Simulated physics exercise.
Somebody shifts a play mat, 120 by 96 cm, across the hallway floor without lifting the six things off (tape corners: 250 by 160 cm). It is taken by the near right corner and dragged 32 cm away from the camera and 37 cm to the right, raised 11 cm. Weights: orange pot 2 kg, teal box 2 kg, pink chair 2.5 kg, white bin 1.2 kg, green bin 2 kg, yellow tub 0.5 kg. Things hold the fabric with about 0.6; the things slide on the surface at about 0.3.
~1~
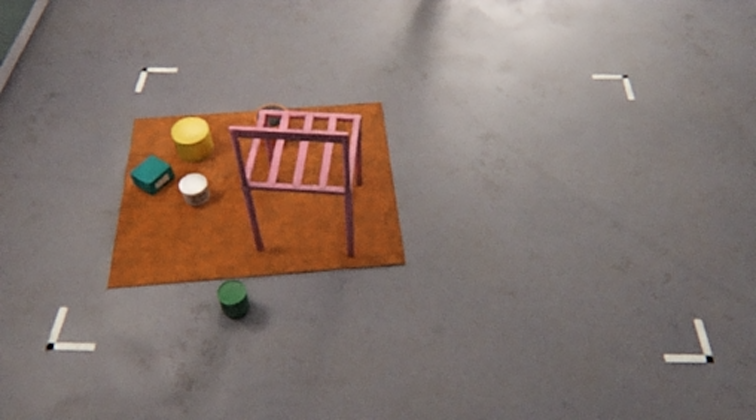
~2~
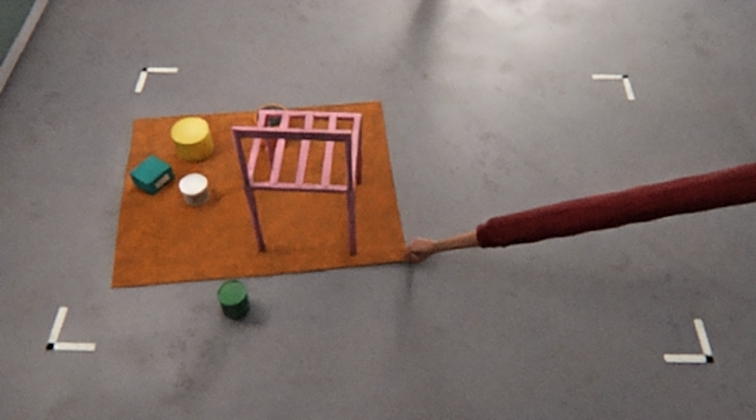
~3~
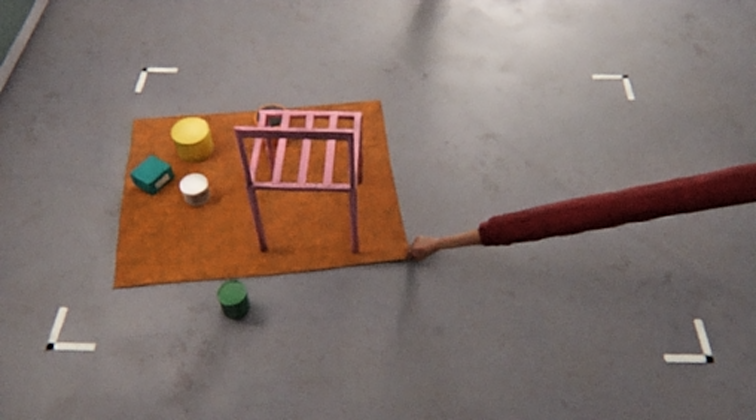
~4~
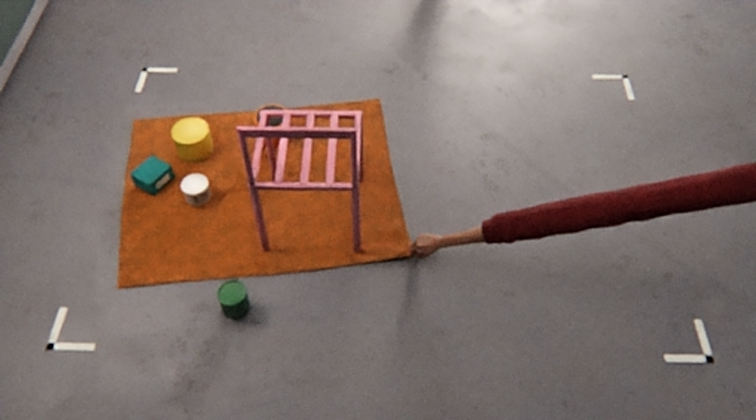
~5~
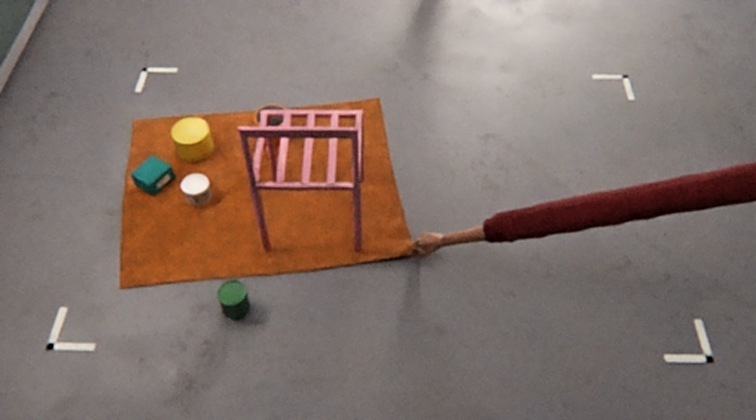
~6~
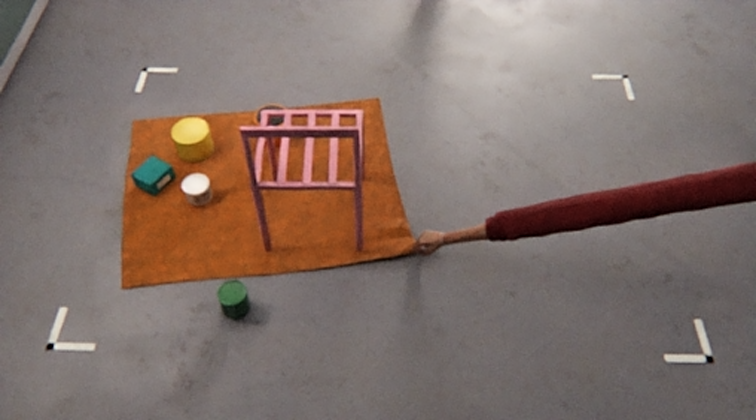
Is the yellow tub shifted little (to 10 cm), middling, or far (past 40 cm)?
The yellow tub moves a moderate way.
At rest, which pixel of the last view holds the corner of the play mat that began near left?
Near (245, 302).
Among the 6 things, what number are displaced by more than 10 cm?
That makes 5.
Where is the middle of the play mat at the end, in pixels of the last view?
Around (320, 177).
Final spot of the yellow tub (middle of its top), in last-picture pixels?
Around (236, 147).
Next, middle of the play mat at (274, 180); yellow tub 5 cm off its start, pink chair 13 cm off its start, teal box 9 cm off its start.
Then, middle of the play mat at (291, 176); yellow tub 12 cm off its start, pink chair 24 cm off its start, teal box 20 cm off its start.
After that, middle of the play mat at (309, 178); yellow tub 19 cm off its start at (224, 146), pink chair 32 cm off its start at (377, 121), teal box 29 cm off its start at (203, 193).
Later, middle of the play mat at (320, 177); yellow tub 24 cm off its start, pink chair 39 cm off its start, teal box 35 cm off its start.
At the end, middle of the play mat at (320, 177); yellow tub 25 cm off its start at (236, 147), pink chair 39 cm off its start at (393, 117), teal box 35 cm off its start at (216, 197), white bin 34 cm off its start at (270, 195).
